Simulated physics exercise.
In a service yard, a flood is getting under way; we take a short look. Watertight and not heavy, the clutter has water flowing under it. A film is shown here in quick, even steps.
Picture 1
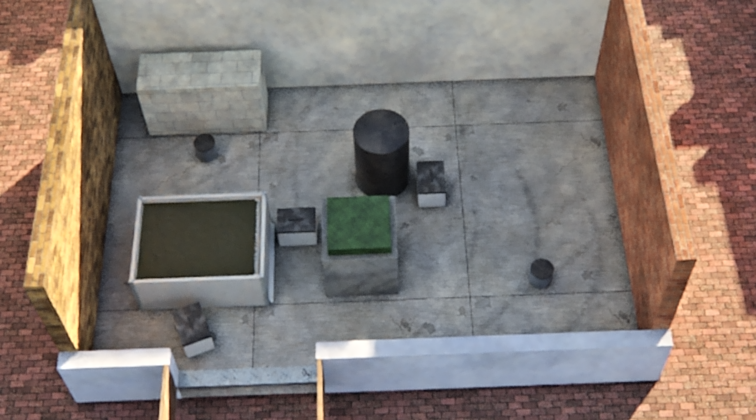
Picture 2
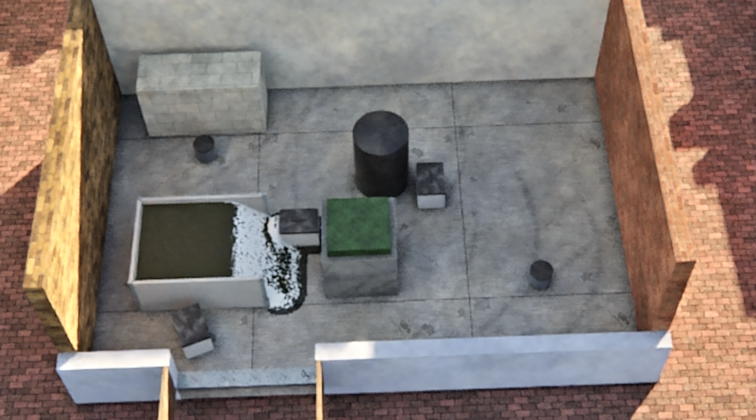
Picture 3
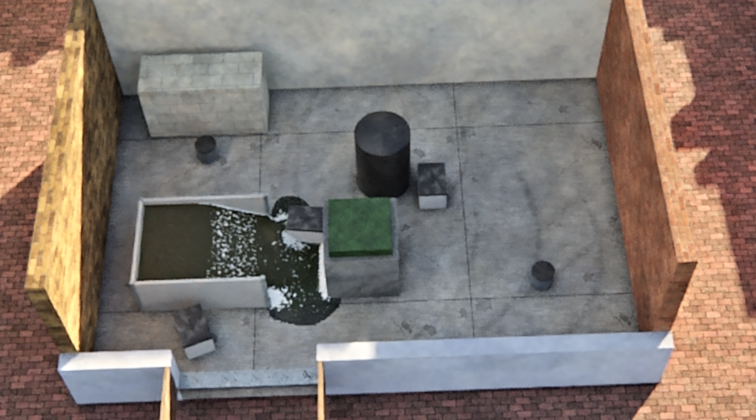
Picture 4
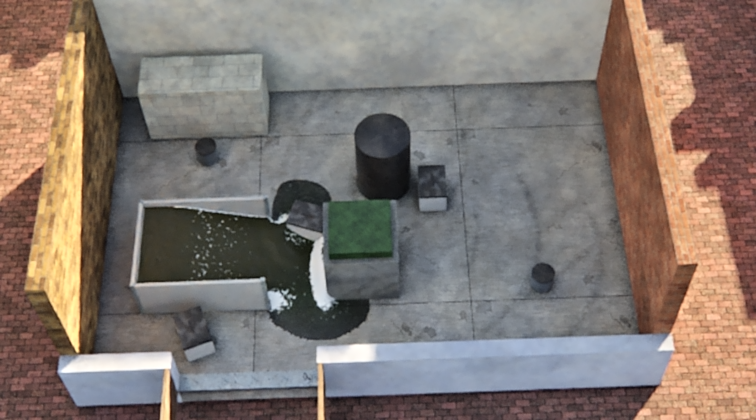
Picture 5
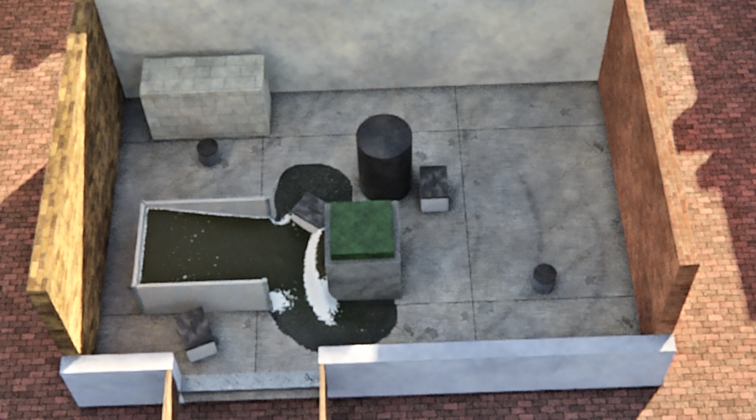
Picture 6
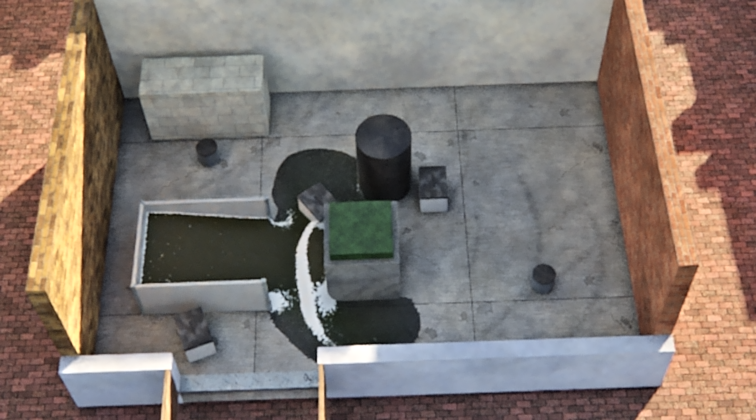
Walled concrete yard, dark water pouring from a pale tank's right side, pushing a small block rightward and spreading around a green-topped block.
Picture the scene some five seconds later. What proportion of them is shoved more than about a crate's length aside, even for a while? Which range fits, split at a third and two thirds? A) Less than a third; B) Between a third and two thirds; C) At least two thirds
B, between a third and two thirds.
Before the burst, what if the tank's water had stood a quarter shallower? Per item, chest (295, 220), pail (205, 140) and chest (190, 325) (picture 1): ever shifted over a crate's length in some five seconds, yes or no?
Going through them in turn, I'd say got there, then never got there, then never got there.
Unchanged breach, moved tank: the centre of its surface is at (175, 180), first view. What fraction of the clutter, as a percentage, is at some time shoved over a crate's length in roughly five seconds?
I make it 60 per cent.
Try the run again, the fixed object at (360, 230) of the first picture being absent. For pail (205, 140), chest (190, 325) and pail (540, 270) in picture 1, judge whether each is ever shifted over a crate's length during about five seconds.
The first remained nearby, the second remained nearby, and the third traveled far.
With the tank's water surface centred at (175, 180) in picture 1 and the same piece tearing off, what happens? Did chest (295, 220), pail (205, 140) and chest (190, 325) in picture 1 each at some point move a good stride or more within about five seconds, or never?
In order: Went well off, remained close by, remained close by.
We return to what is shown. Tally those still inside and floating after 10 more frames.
My tally gives 0.
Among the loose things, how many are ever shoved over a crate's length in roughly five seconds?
You get 2.
A moment on, 1 of 5 are well off their spots; 0 afloat.
Next, 1 of 5 are well off their spots; 0 afloat.
Later, 2 of 5 are well off their spots; 1 afloat.
In the end, 2 of 5 are well off their spots, and 2 have been at some point; 1 afloat.
